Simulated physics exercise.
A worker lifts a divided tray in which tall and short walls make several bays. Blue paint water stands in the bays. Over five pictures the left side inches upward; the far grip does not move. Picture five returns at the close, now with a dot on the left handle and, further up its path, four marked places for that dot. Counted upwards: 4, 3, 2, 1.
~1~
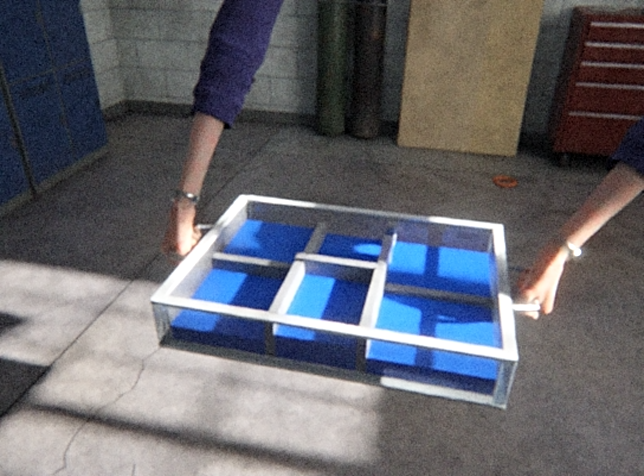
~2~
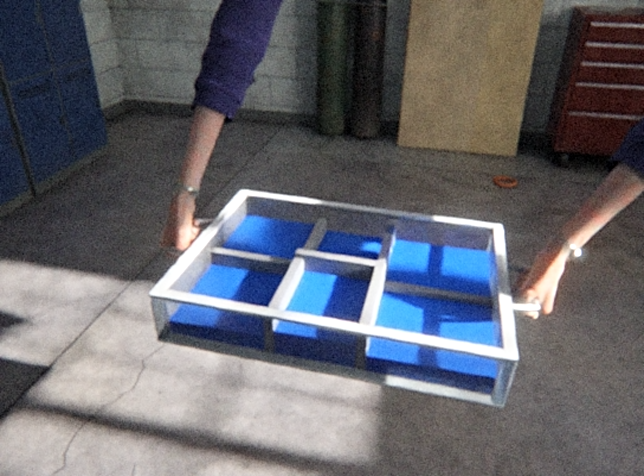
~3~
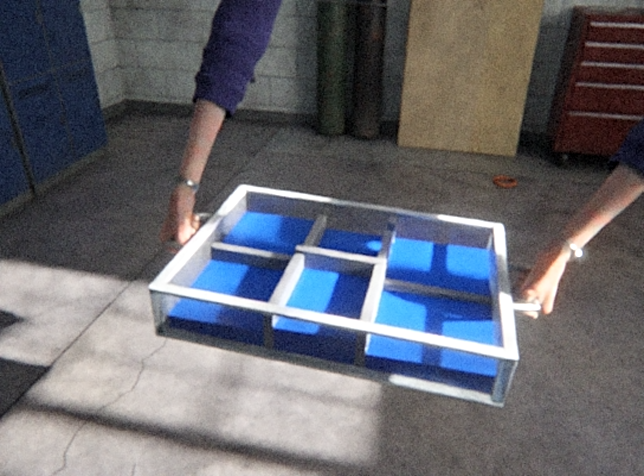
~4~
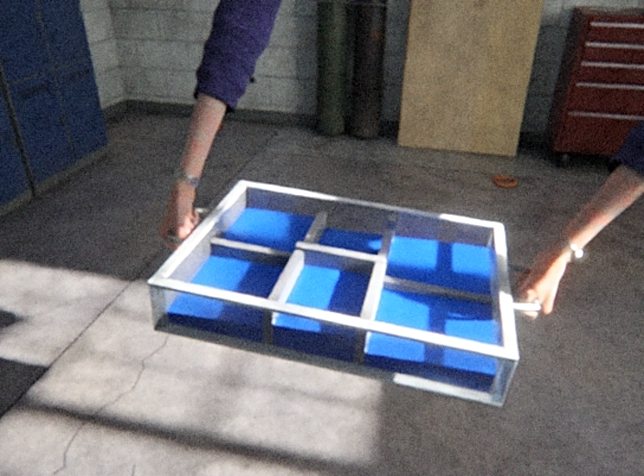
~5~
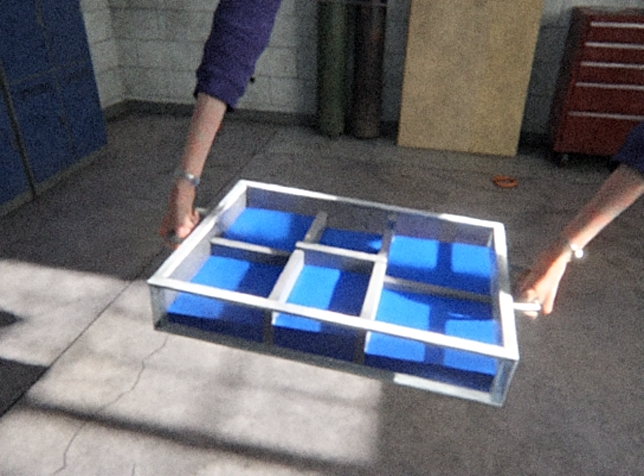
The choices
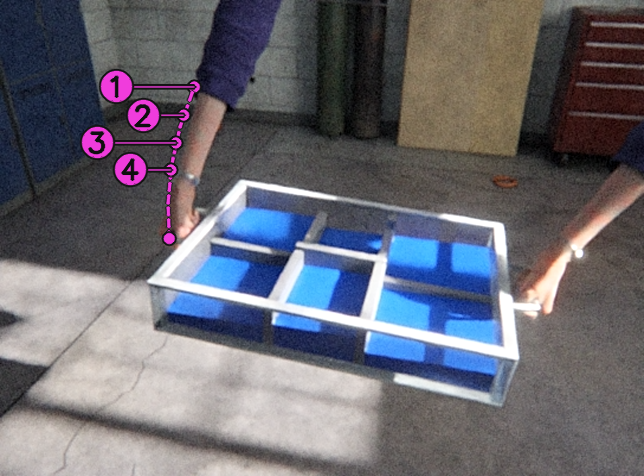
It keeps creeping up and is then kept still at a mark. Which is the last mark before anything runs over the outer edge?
Stop 3.
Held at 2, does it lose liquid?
Yes.
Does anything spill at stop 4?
No, that is safe.
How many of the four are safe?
Two of the four.
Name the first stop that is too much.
Stop 2.
In magenta, 1 at (194, 86); 2 at (183, 115); 3 at (175, 142); 4 at (170, 169).
With 1, about 19 % goes over the rim.
With 2, about 5 % goes over the rim.
With 3, nothing spills; the front right bay holds the most.
With 4, nothing spills; the front right bay holds the most.
